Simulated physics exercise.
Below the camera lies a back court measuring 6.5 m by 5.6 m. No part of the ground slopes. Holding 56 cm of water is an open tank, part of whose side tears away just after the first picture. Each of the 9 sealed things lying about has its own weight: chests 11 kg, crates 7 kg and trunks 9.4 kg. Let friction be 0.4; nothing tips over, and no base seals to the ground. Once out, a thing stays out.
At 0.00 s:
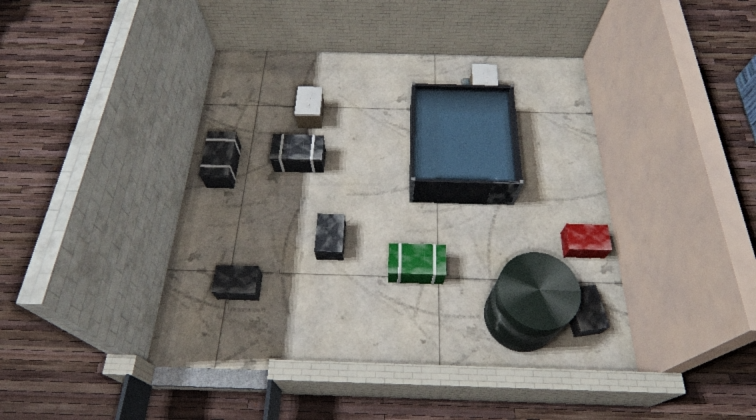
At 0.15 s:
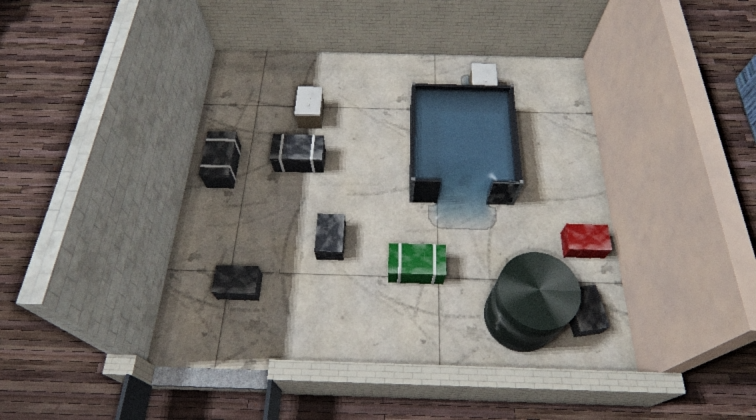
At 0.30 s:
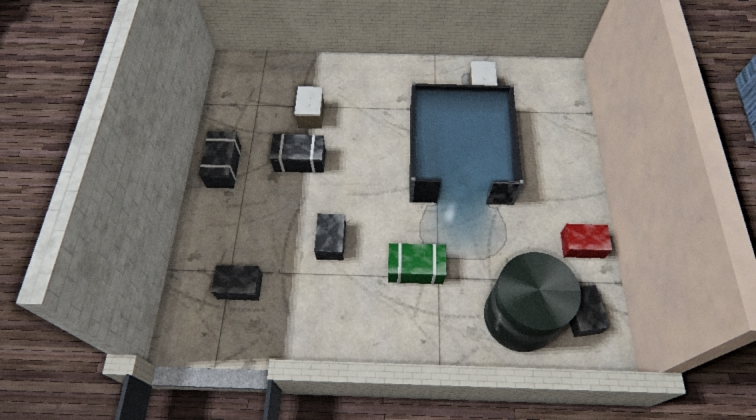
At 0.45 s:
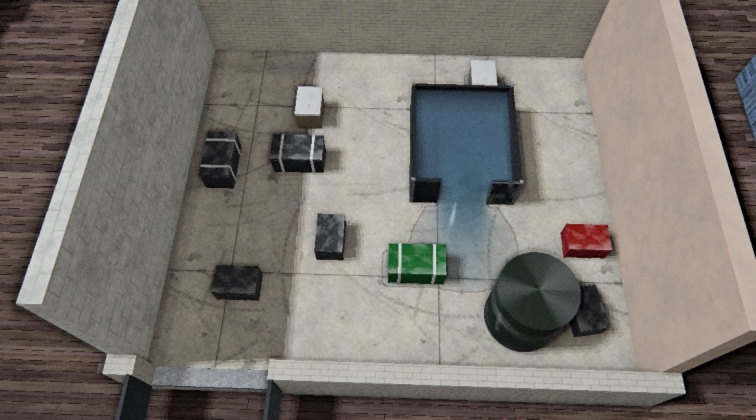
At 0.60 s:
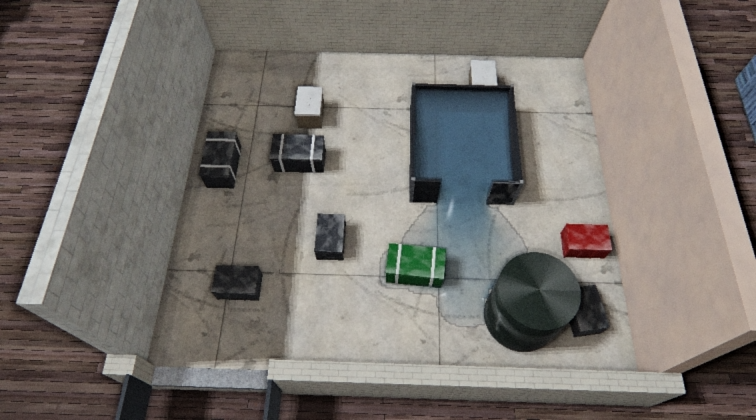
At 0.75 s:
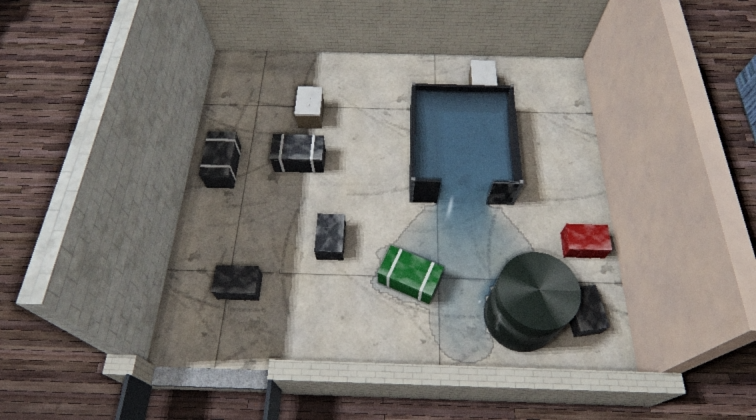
In a walled courtyard seen from above, the near side of a water tank opens and water spreads across the pale floor toward a dark round drum, nudging and turning the green trunk slightly while the red crate stays still.
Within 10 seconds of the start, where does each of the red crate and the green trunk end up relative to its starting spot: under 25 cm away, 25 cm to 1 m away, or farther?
By the end: Red crate - farther than 1 m away; green trunk - farther than 1 m away.
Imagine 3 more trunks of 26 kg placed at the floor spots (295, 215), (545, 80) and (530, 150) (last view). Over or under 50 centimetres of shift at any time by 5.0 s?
Going through them in the order asked, they come out shy of the mark, shy of the mark and shy of the mark.
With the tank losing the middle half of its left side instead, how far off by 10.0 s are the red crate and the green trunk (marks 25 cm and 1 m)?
Outcome - red crate: No real movement, green trunk: No real movement.
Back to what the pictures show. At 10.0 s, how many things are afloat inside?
At that moment it comes to 5.
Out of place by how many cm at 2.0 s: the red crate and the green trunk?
Shifts by then: Around 0 and 150 cm.
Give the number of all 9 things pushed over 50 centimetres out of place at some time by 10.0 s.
5.
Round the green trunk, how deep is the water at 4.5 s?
7 cm or so.
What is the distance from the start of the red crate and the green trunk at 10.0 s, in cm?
Roughly 350 and 350 cm.
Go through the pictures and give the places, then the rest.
The first picture shows the red crate at (589, 237), on the bottom; the green trunk at (417, 259), on the bottom; water covers 2.5 m2; 0 of 9 have shifted.
The second picture shows the red crate at (589, 237), on the bottom; the green trunk at (417, 259), on the bottom; 2.9 m2 under water; 1 of 9 have shifted.
The third picture shows the red crate at (589, 237), on the bottom; the green trunk at (417, 259), on the bottom; 3.5 m2 under water; 1 of 9 have shifted.
The fourth picture shows the red crate at (589, 237), on the bottom; the green trunk at (417, 259) rests on the ground; 4.2 m2 under water; 1 of 9 have shifted.
The fifth picture shows the red crate at (589, 237), on the bottom; the green trunk at (416, 261) rests on the ground, 3 cm from its start; water covers 4.9 m2; 1 of 9 have shifted.
The sixth picture shows the red crate at (589, 237) rests on the ground; the green trunk at (411, 270), on the bottom, 20 cm from its start; 5.7 m2 under water; 2 of 9 have shifted.
After 2.0 s the red crate is near (589, 236), 0.0 m from its start, aground; the green trunk is near (322, 326), 1.6 m from its start, aground; 0 of 9 are out; 0 afloat.
After 4.5 s the red crate is near (570, 198), 0.7 m from its start, aground; the green trunk is near (192, 237), 3.2 m from its start, afloat; 0 of 9 are out; 2 afloat.
After 7.0 s the red crate is near (526, 133), 1.9 m from its start, afloat; the green trunk is near (249, 141), 3.2 m from its start, afloat; 0 of 9 are out; 4 afloat.
After 10.0 s the red crate is near (510, 57), 3.4 m from its start, afloat; the green trunk is near (267, 100), 3.6 m from its start, afloat; 0 of 9 are out; 5 afloat.
